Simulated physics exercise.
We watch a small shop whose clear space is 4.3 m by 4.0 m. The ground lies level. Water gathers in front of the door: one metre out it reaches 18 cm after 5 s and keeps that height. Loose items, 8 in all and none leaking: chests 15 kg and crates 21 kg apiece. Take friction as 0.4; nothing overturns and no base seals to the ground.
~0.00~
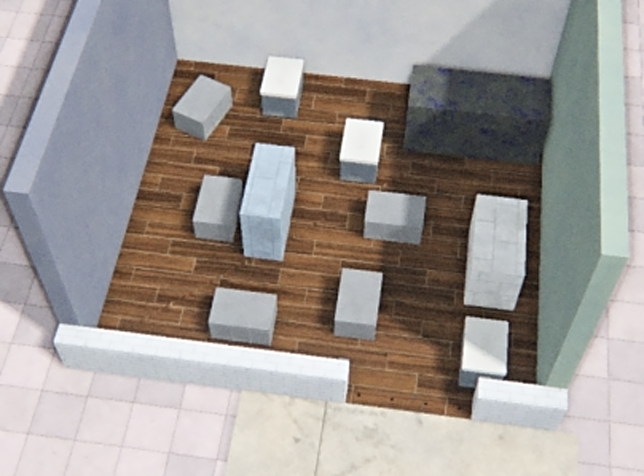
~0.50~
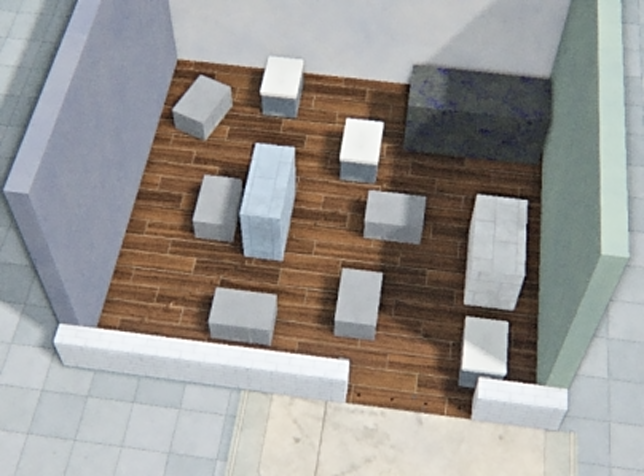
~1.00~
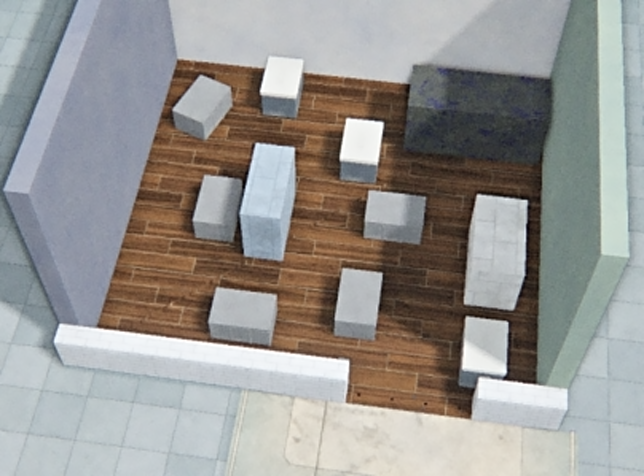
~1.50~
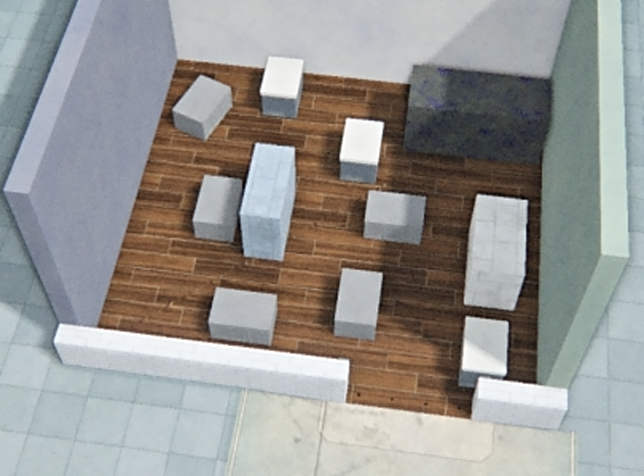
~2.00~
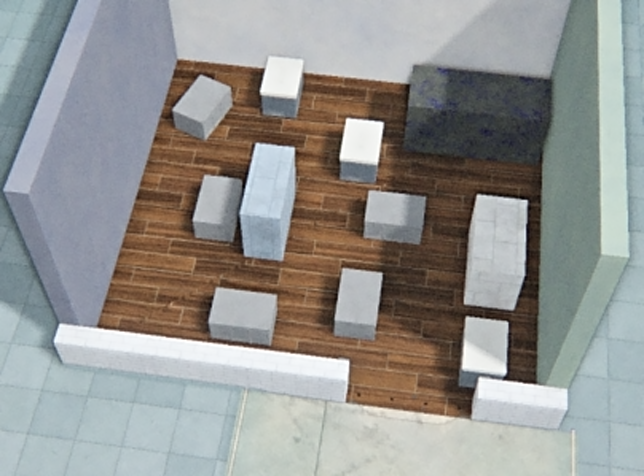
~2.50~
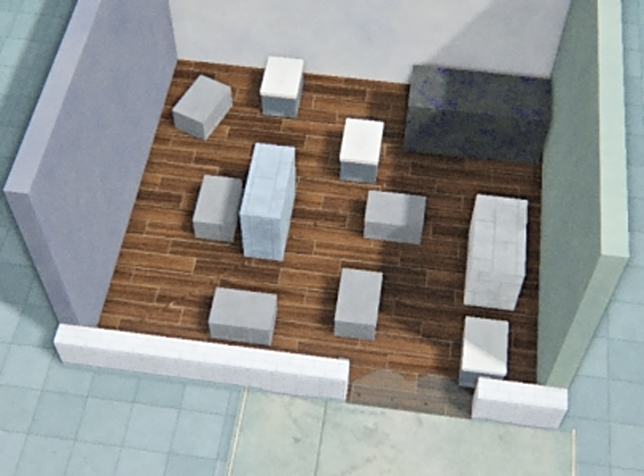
Shallow water spreading across the pale paving outside a small shop and edging over the doorway, while the blocks inside stay still.
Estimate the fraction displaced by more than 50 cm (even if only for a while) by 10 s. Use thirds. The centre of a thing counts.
That comes to less than a third.
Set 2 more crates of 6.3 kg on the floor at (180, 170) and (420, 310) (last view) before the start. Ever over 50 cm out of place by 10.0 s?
In turn: Less, more.
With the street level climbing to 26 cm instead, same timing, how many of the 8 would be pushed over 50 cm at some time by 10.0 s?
Then 4.
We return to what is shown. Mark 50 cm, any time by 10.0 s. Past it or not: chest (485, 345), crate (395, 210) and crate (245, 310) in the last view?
In that order: Short of it, past it, under.
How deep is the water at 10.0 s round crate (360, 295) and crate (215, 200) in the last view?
Roughly 7 and 1 cm.
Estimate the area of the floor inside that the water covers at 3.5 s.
About 1.0 m2.
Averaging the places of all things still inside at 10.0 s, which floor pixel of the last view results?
At about (294, 207).
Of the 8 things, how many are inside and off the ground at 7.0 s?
At that moment 1.
After 3.5 s 0 of 8 are over 50 cm from their spots; 0 afloat.
After 4.5 s 0 of 8 are over 50 cm from their spots; 0 afloat.
After 7.0 s 0 of 8 are over 50 cm from their spots; 1 afloat.
After 10.0 s 2 of 8 are over 50 cm from their spots, and 2 have been at some point; 1 afloat.
